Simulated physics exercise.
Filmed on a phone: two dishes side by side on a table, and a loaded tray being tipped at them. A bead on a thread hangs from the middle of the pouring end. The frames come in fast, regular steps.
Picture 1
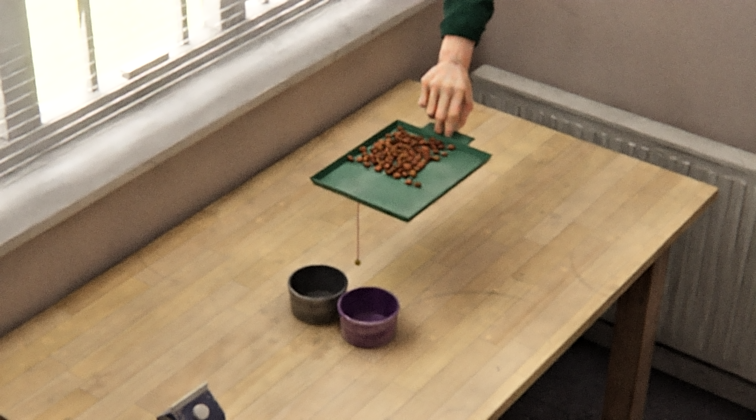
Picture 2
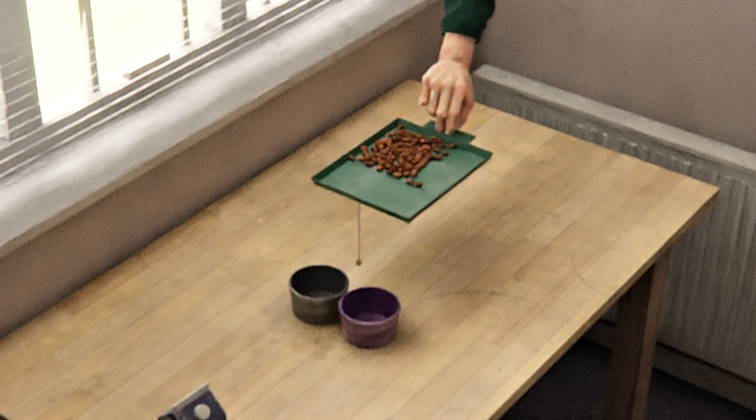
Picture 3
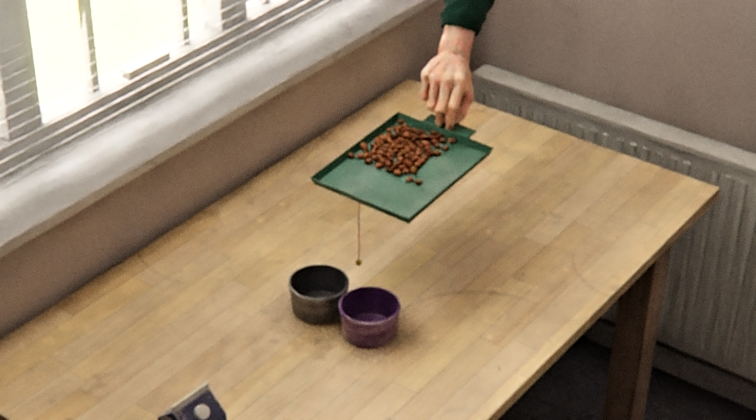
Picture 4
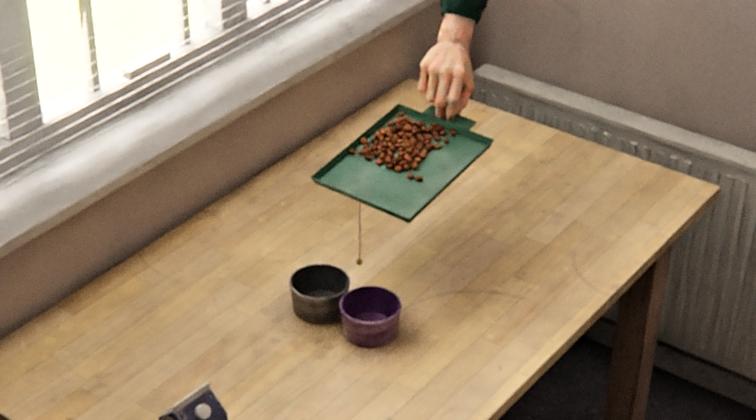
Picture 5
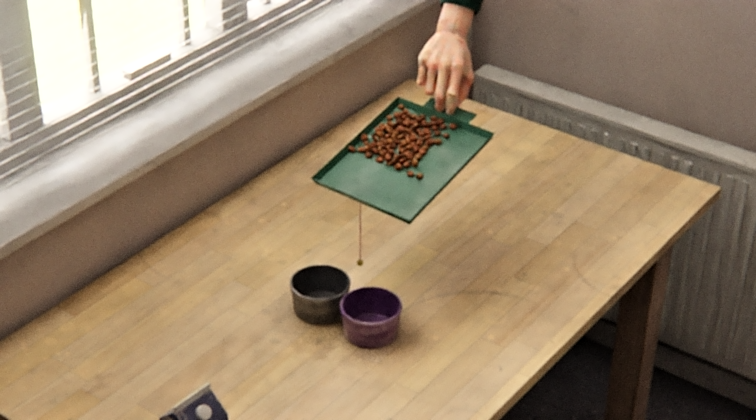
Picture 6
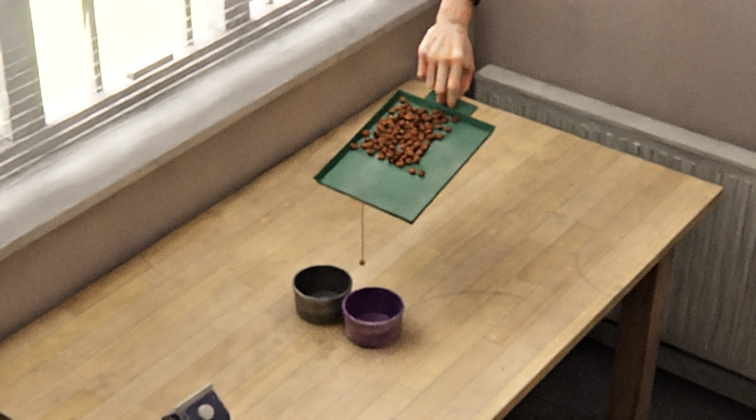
A hand gradually tilts a green tray of brown kibble above two small dishes.
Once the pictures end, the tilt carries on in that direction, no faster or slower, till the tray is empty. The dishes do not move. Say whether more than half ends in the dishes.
They take over half between them.
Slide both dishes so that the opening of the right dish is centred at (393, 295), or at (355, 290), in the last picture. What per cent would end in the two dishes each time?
The first gives 50 %, the second 70 %.
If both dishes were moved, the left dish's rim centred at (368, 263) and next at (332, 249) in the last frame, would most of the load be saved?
At the first place less than half, at the second not half.
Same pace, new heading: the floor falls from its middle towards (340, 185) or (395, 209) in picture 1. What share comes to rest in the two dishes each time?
Roughly 10 per cent, and 40 per cent.
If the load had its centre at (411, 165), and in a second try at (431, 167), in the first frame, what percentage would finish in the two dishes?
First some 80, then 80 per cent.
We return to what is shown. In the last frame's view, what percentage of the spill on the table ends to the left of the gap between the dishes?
Some 40 per cent.
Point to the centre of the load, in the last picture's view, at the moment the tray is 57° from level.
Roughly at (358, 200).
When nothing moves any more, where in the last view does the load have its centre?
At about (332, 311).
Shortly afterwards, tray tipped steeply; near two thirds on the tray; only a few in the left dish; near a third in the air.
Next, tray tipped right over; near a quarter on the tray; near a quarter in the right dish; near a third in the left dish; a little outside both; a little in the air.
Some moments later, tray tipped past a quarter turn; near a quarter in the right dish; near half in the left dish; near a quarter outside both.
In the end, tray tipped past a quarter turn; near a quarter in the right dish; near half in the left dish; near a quarter outside both.
